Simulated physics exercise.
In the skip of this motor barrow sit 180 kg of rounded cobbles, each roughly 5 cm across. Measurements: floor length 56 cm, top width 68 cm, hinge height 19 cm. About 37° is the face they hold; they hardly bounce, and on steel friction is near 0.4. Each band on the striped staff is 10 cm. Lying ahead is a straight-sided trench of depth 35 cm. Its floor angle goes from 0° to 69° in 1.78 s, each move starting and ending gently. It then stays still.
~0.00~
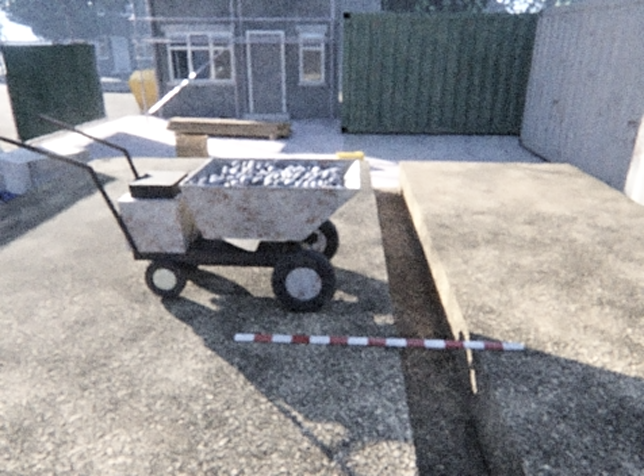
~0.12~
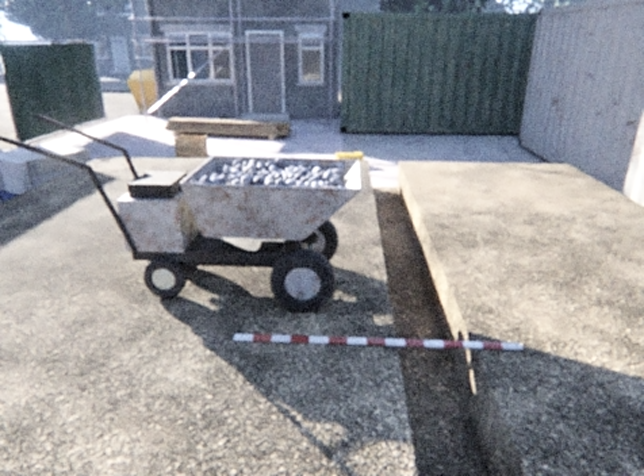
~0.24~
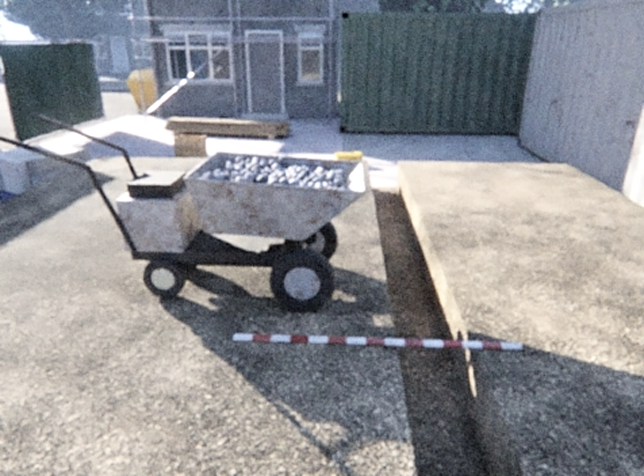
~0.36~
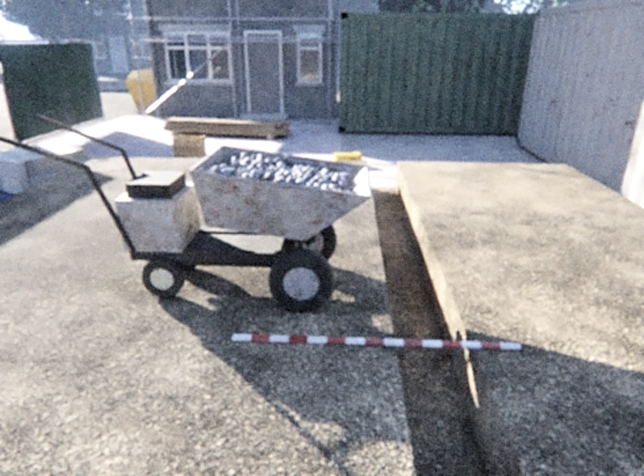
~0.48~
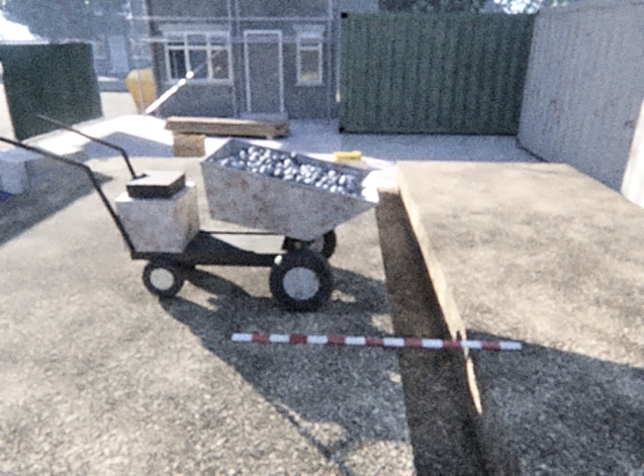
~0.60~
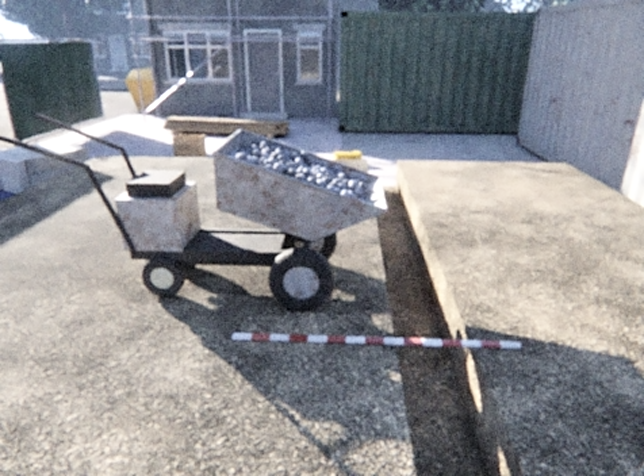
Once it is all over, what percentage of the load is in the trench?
Roughly 90 percent of the load is in the trench.
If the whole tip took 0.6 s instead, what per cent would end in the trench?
It'd be some 70 per cent.
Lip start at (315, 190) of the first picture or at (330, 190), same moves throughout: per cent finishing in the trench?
Close to 85 percent in the first case, 100 percent in the second.
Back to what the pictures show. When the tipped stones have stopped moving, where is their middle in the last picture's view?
The stones end up centred near (424, 321).
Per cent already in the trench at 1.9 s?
Approx. 50 % of the load.
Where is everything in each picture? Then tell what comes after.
The first frame shows lip at (360, 189), floor tilted 0°, highest stones at (276, 170).
The second frame shows lip at (361, 190), floor tilted 1°, highest stones at (254, 168); the stones move at 0.1 m/s on average.
In the third frame, the skip is at 3°, its lip at (365, 193); the top of the load is at (249, 165); the stones move at 0.2 m/s on average.
The fourth frame shows lip at (370, 197), floor tilted 7°, highest stones at (248, 161); the stones move at 0.3 m/s on average.
The fifth frame shows lip at (378, 204), floor tilted 12°, highest stones at (249, 155); the stones move at 0.4 m/s on average.
The sixth frame shows lip at (387, 211), floor tilted 18°, highest stones at (260, 149); the stones move at 0.5 m/s on average.
After 1.3 s the floor is at 58°; 99 % in the skip, 1 % in the trench; the foremost stones are at (424, 269).
After 1.9 s the floor is at 69°; 42 % in the skip, 51 % in the trench, 7 % past the trench; the foremost stones are at (499, 280).
After 2.2 s the floor is at 69°; 15 % in the skip, 75 % in the trench, 10 % past the trench; the foremost stones are at (545, 292).
After 4.2 s the floor is at 69°; 0 % in the skip, 90 % in the trench, 10 % past the trench; the foremost stones are at (556, 290).
